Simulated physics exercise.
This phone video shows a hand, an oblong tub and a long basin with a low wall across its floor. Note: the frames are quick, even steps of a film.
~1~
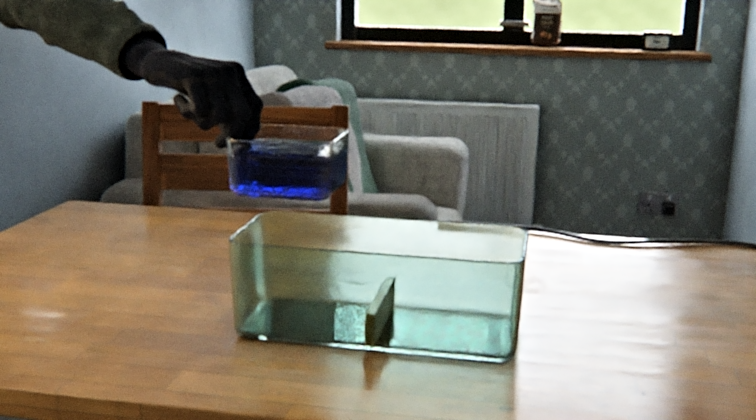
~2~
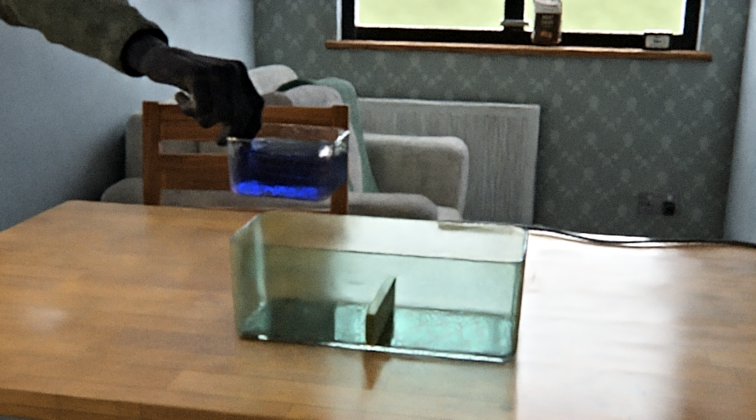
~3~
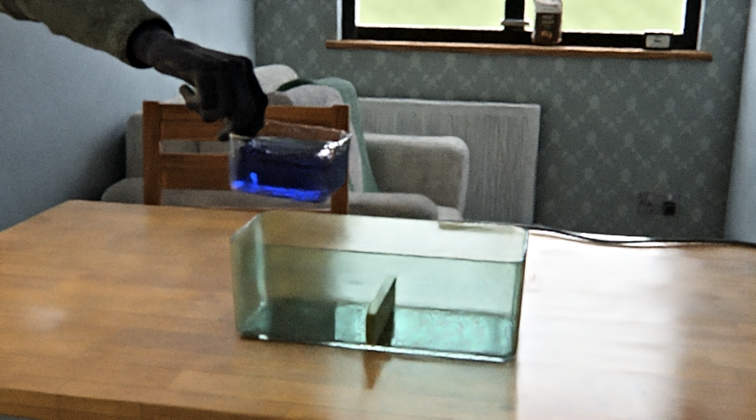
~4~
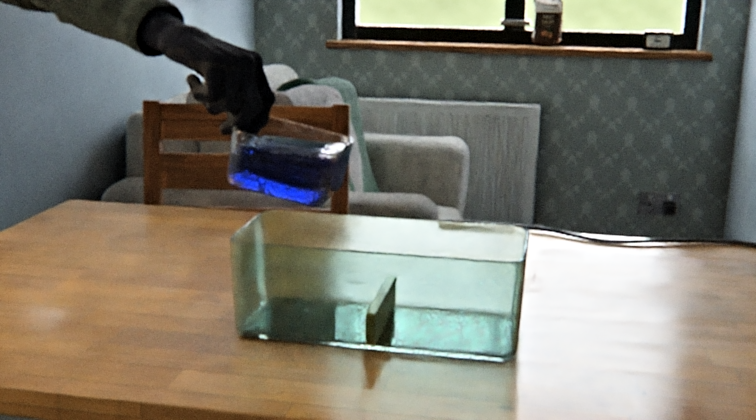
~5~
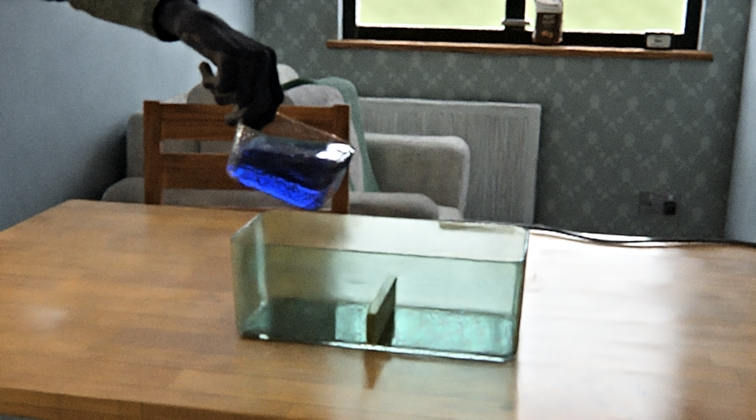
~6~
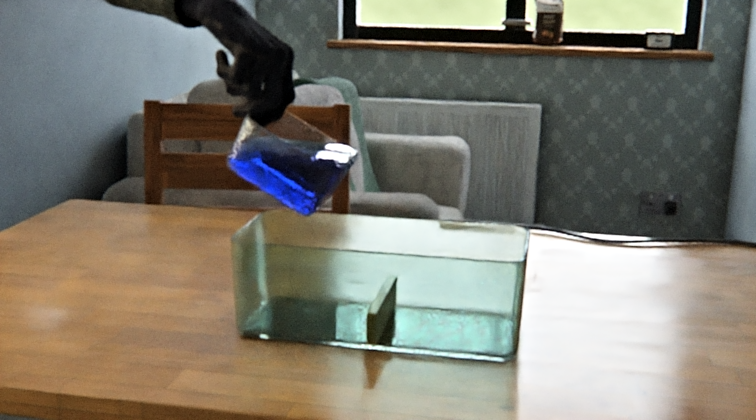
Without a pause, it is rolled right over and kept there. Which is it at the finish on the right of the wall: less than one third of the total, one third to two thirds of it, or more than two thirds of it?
At the finish the right of the wall has one third to two thirds of the total.
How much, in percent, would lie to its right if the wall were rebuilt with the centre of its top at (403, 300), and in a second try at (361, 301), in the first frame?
Around 10 percent in try one and around 70 percent in try two.
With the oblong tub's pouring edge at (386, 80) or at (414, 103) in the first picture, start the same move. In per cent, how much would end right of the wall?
First about 90, then 90 per cent.
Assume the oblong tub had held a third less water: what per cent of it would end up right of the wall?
I'd say roughly 20 percent.
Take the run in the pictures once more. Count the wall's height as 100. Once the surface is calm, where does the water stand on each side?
About 30 left, about 40 right.
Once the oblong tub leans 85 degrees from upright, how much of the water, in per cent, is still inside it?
Around 25 percent remains.
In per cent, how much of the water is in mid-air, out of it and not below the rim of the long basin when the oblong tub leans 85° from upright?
Share in flight: Approx. 25 %.
A moment on, the oblong tub is tipped on its side and 26 per cent is still to pour, 17 is left of the wall and 33 right of it.
Next, the oblong tub is tipped right over and 6 per cent is still to pour, 39 is left of the wall and 52 right of it.
Then the oblong tub is tipped right over and 0 per cent is still to pour, 46 is left of the wall and 53 right of it.
Later the oblong tub is tipped right over and 0 per cent is still to pour, 47 is left of the wall and 53 right of it.
At rest 47 per cent lies left of the wall, 53 right of it and 0 outside.
